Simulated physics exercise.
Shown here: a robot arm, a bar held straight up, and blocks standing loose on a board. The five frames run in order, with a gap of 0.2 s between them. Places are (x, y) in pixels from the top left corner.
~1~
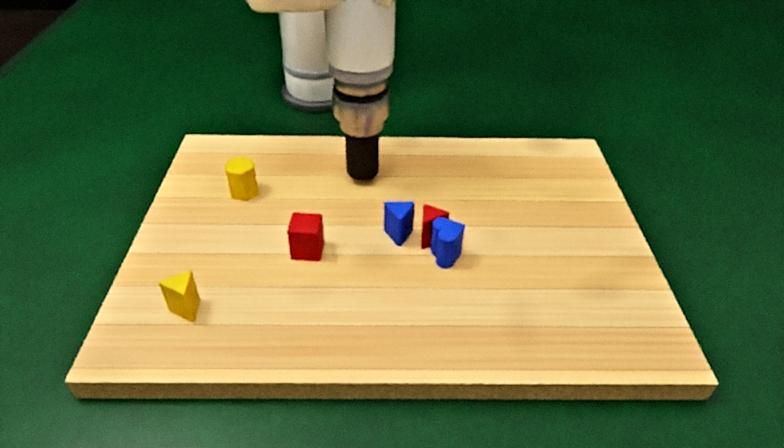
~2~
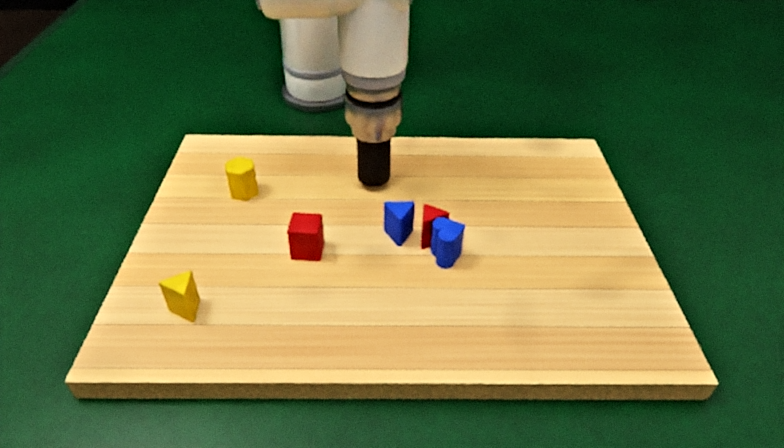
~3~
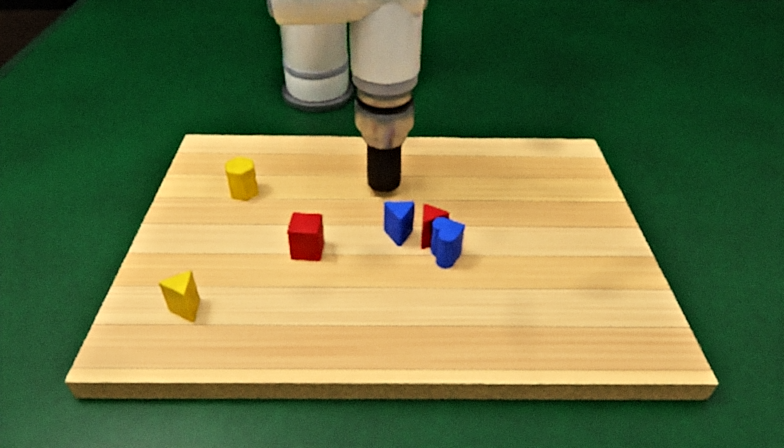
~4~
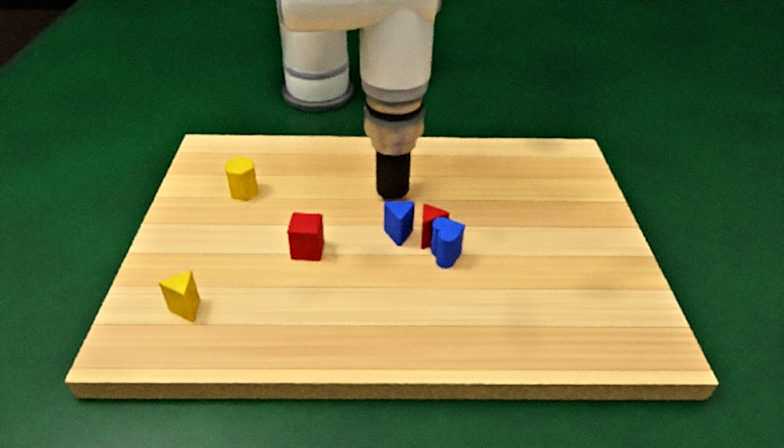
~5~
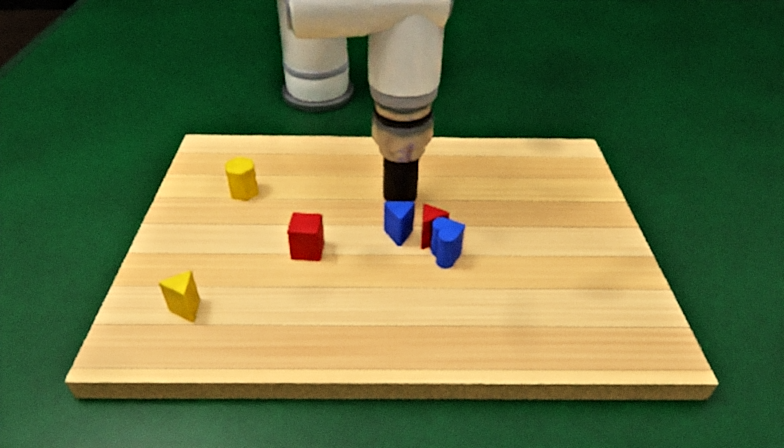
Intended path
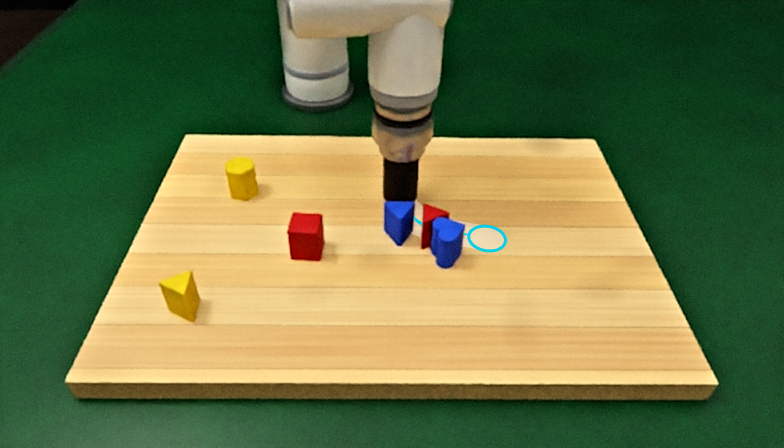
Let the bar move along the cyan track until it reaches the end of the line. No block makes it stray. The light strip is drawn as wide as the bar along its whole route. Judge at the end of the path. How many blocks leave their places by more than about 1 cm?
In total, two blocks get moved by over 1 cm.
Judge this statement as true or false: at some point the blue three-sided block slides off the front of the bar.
This is true.
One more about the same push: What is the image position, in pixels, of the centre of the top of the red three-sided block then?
Its top face will be centred at roughly (454, 223).
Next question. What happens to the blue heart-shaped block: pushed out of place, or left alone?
The blue heart-shaped block will not stay where it is.
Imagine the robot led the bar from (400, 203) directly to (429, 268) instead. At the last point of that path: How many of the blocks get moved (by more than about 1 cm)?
I reckon the push displaces three or more of the blocks by more than 1 cm.
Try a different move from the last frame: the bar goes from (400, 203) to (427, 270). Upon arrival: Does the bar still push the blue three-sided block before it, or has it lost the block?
Final position: To the side or behind.
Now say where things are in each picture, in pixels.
The first frame shows bar's lower end (363, 171); blue three-sided block (400, 207); red three-sided block (433, 212); blue heart-shaped block (448, 228).
The second frame shows bar (374, 176); blocks still.
The third frame shows bar (384, 182); blocks still.
The fourth frame shows bar (393, 189); blocks still.
The fifth frame shows bar (400, 196); blue three-sided block (400, 207); red three-sided block (433, 212); blue heart-shaped block (448, 228).
Drawn move, from (400, 203) by way of (419, 222) and (451, 232) to (487, 238).
On the path given first. One third of the way, bar (419, 215); blue three-sided block (401, 209), turned 20° clockwise; red three-sided block (435, 215); blue heart-shaped block (450, 230).
Two thirds of the way, bar (452, 225); blue three-sided block (401, 209), turned 30° clockwise; red three-sided block (450, 223), turned 80° clockwise; blue heart-shaped block (455, 244), turned 20° anticlockwise.
At the end, bar (488, 231); blue three-sided block (401, 209), turned 30° clockwise; red three-sided block (454, 223), turned 100° clockwise; blue heart-shaped block (455, 244), turned 20° anticlockwise.
